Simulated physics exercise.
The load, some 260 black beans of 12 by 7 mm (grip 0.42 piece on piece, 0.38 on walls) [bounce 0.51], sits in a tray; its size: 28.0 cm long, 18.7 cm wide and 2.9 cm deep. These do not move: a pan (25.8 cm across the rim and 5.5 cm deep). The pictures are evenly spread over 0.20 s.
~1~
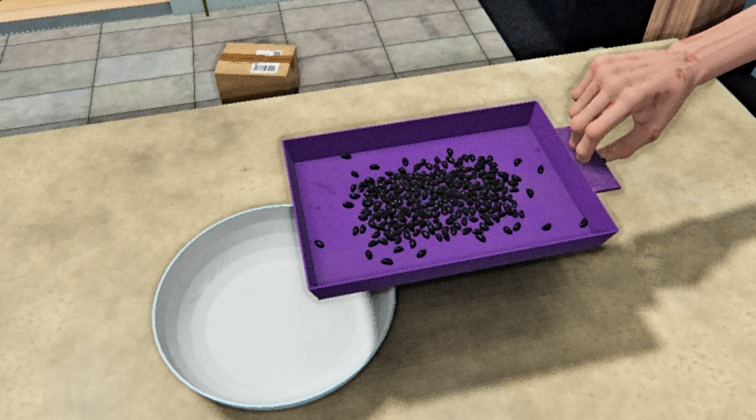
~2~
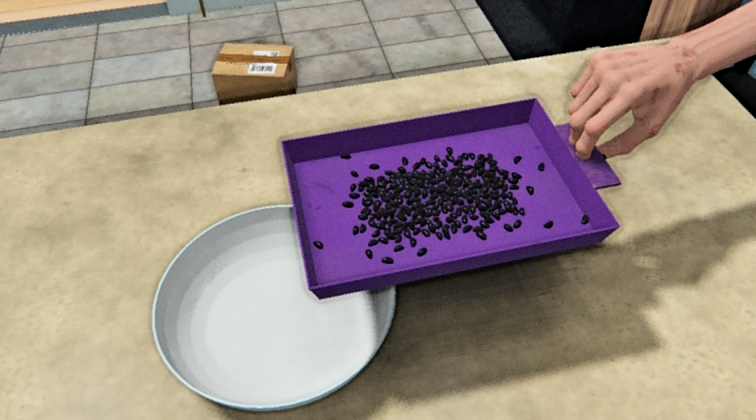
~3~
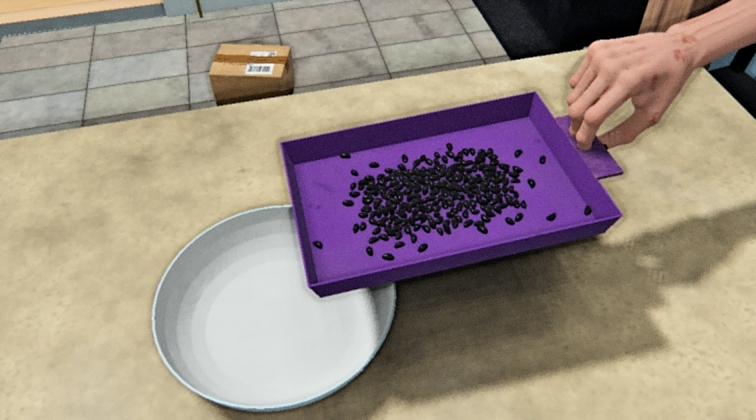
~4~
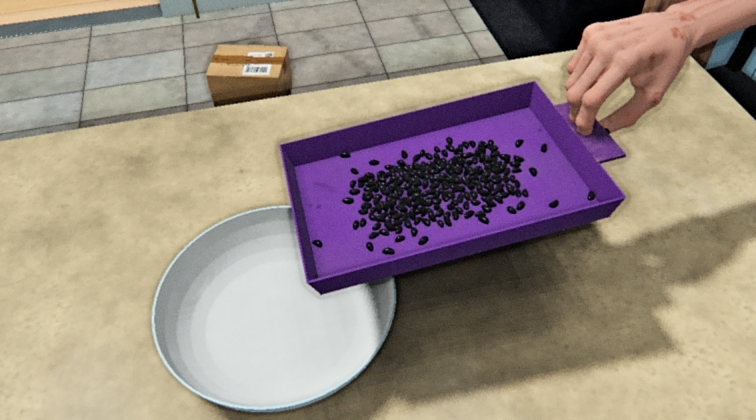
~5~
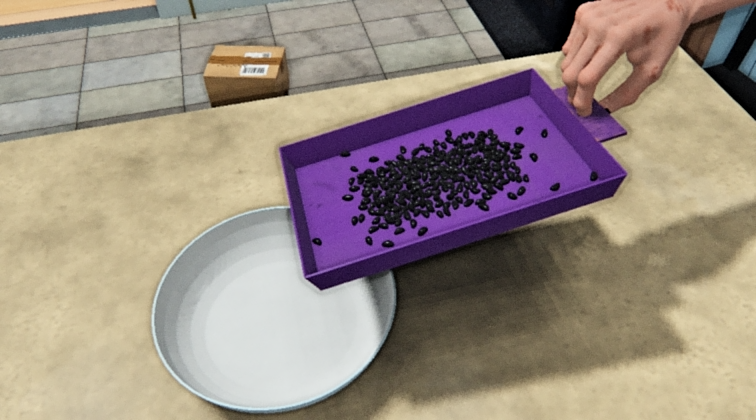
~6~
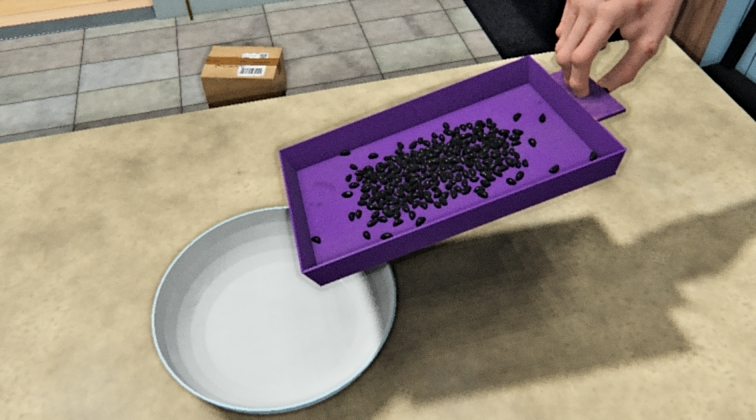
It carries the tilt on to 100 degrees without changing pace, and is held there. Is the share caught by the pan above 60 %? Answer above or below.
Share that ends inside, set against 60 %: Below.
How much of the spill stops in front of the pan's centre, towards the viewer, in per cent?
Some 0 per cent.
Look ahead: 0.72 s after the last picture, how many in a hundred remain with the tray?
About 20 per cent.
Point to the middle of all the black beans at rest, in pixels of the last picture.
At about (266, 290).
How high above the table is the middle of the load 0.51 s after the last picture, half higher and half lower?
Roughly 14 cm.
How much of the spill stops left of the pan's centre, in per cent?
Some 60 per cent.
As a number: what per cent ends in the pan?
Roughly 50 per cent.
Then, 0.28 s after the last picture, tilt 49 degrees; tray 100 %; middle of all pieces on or above the table near (368, 132).
Then, 0.51 s after the last picture, tilt 77 degrees; tray 60 %, outside 5 %, pan 5 %, in the air 35 %; middle of all pieces on or above the table near (294, 174).
Then, 0.72 s after the last picture, tilt 99 degrees; tray 20 %, outside 40 %, pan 35 %, in the air 5 %; middle of all pieces on or above the table near (268, 224).
Then, 0.92 s after the last picture, tilt 100 degrees; outside 45 %, pan 50 %; middle of all pieces on or above the table near (258, 252).
In the end, outside 50 %, pan 50 %.
